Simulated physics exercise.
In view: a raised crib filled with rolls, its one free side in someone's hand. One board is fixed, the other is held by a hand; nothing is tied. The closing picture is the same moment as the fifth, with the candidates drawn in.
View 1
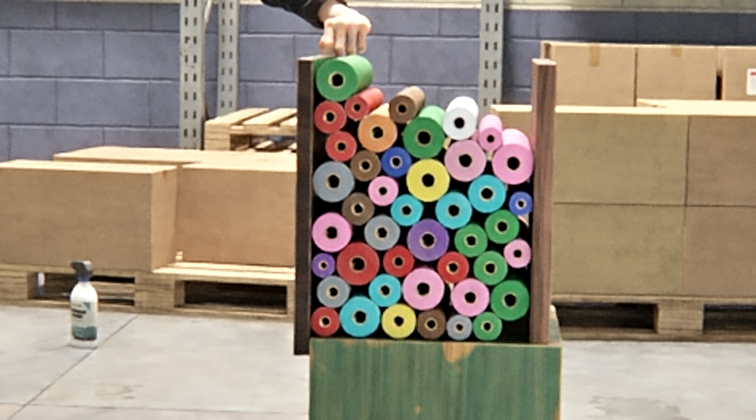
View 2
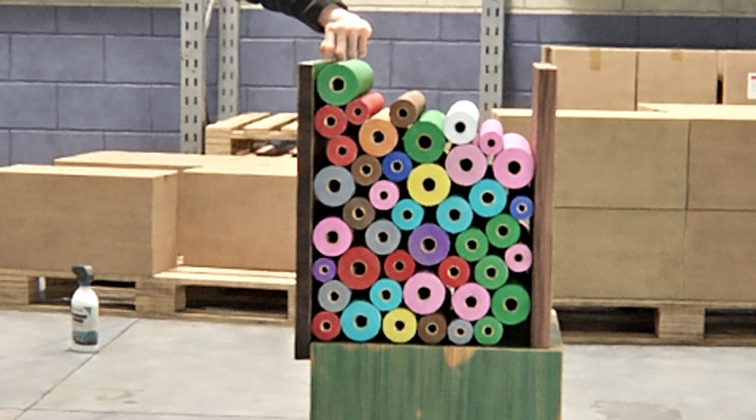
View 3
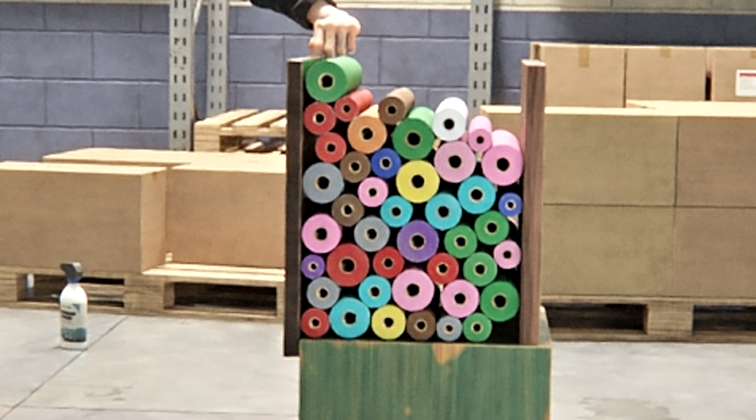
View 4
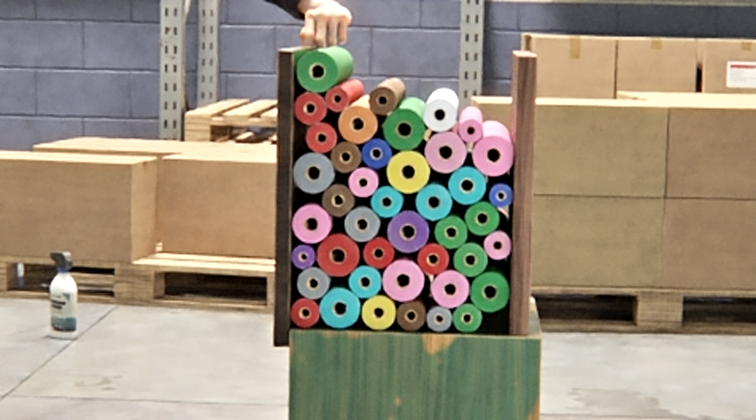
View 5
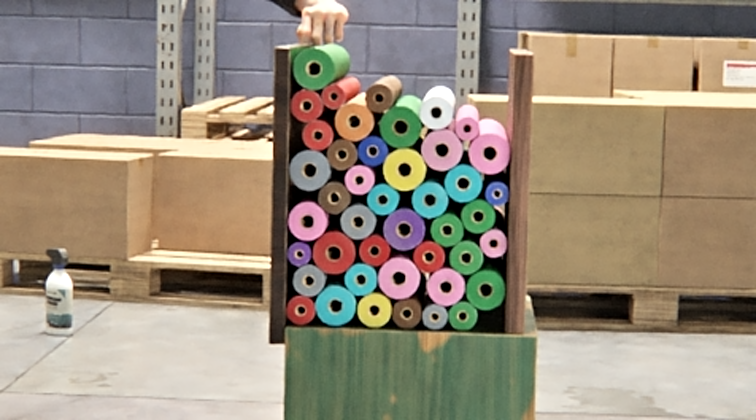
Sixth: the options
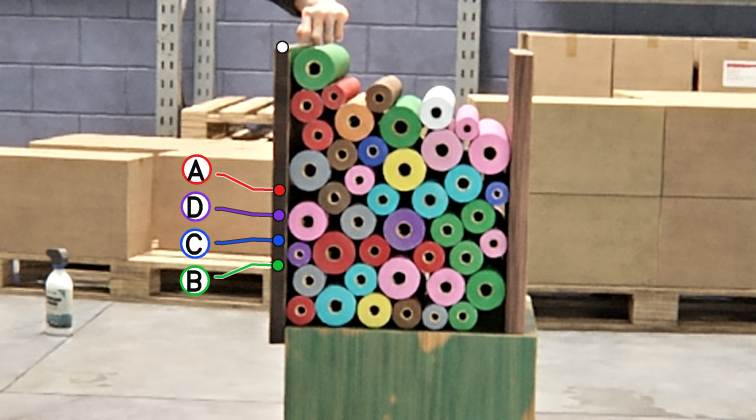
In a warehouse with cardboard boxes stacked on pallets, a hand grips the top of the left side board of a raised crib packed with colourful rolls. The crib and its rolls stay in place while the whole view shifts slightly, and the hand keeps its hold throughout.
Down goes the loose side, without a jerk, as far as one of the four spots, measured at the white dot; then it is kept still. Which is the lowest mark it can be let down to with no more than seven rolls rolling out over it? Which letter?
Slide it to A.
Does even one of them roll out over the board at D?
Yes.
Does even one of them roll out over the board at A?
Yes, at A.
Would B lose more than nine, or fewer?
It loses more than nine.
On the marked copy, A at (279, 190); B at (278, 266); C at (278, 240); D at (279, 215); the white dot at (282, 47).
Taking A. A third of the way, top of the board (290, 111).
Two thirds of the way, top of the board (289, 183).
When it is over, top of the board (288, 190), about four out over the board.
As for the rest, B more than seven out over the board; C more than seven out over the board; D eight out over the board.
